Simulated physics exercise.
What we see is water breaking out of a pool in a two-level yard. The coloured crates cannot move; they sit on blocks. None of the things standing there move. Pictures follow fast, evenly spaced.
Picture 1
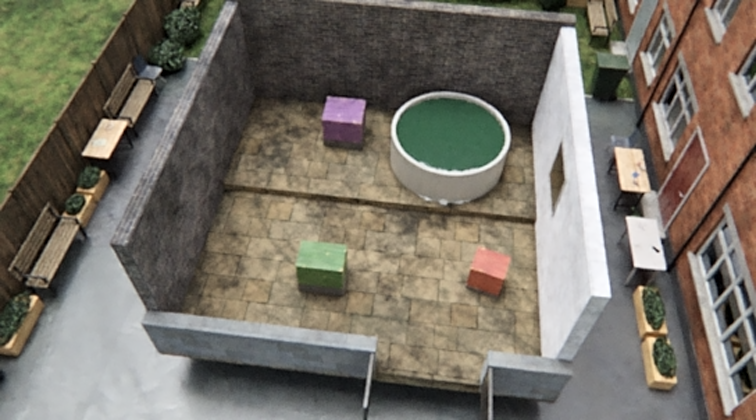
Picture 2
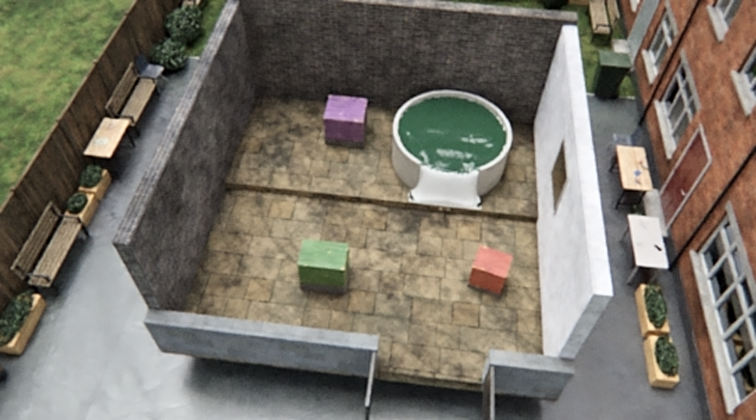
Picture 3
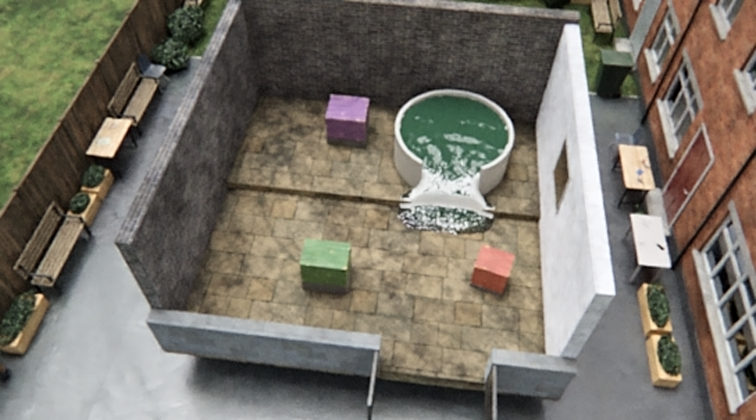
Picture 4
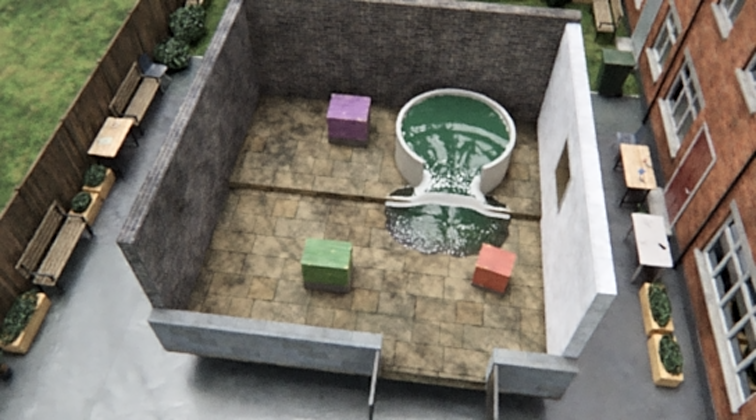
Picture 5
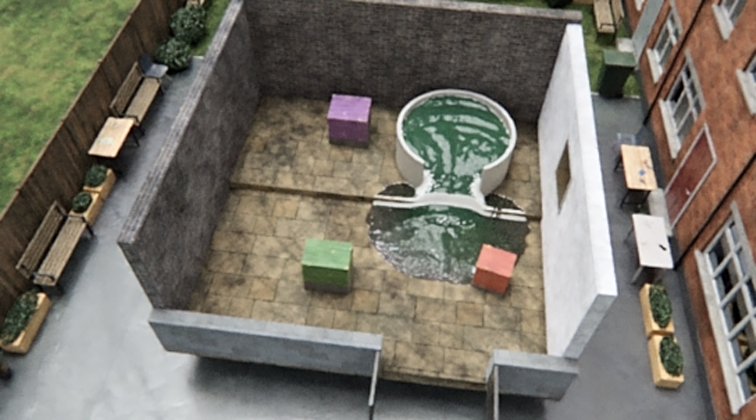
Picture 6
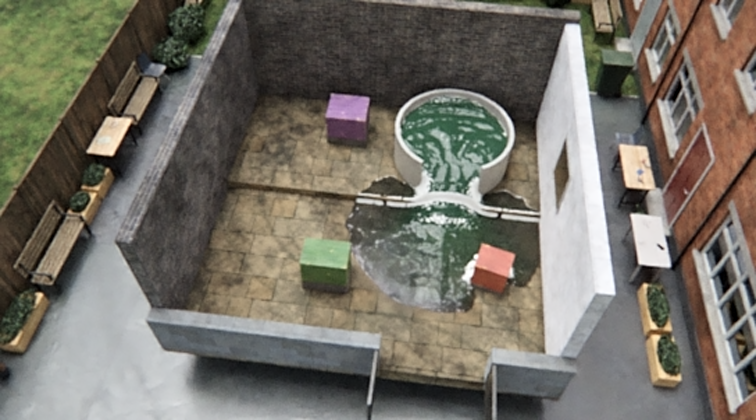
Green water pours through a gap that opens at the front of a round white pool in a walled yard, then spreads across the lower paving in a widening puddle that reaches around the red block.
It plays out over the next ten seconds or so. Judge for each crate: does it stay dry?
Green crate: Kept safe, purple crate: Kept safe, red crate: Reached by water.
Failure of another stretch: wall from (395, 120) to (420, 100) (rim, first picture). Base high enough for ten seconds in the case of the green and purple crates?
In that case the green one is never flooded and the purple one is flooded.
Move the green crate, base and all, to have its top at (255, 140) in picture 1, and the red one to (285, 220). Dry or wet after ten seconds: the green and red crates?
Result - green crate avoids the flood; red crate avoids the flood.
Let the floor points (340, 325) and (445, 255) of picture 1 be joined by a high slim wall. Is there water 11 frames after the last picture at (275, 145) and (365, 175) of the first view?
Untouched, untouched.
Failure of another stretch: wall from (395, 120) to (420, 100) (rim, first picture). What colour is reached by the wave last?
That would be the red crate.
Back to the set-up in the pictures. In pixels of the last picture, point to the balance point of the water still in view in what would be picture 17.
Near (439, 214).
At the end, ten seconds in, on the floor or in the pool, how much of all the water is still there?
I make it around 50 per cent.
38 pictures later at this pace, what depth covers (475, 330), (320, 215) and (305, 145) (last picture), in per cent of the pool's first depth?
Around 10, 6 and 0 percent, in that order.
A moment on, water covers 35 % of the floor; the green crate water round its plinth, the purple crate not reached, the red crate water round its plinth.
Next, water covers 45 % of the floor; the green crate water round its plinth, the purple crate not reached, the red crate water round its plinth.
Then, water covers 55 % of the floor; the green crate water round its plinth, the purple crate not reached, the red crate water round its plinth.
Later, water covers 65 % of the floor; the green crate water round its plinth, the purple crate not reached, the red crate water round its plinth.
In the end, water covers 65 % of the floor; the green crate stayed above the water, the purple crate stayed above the water, the red crate was topped.
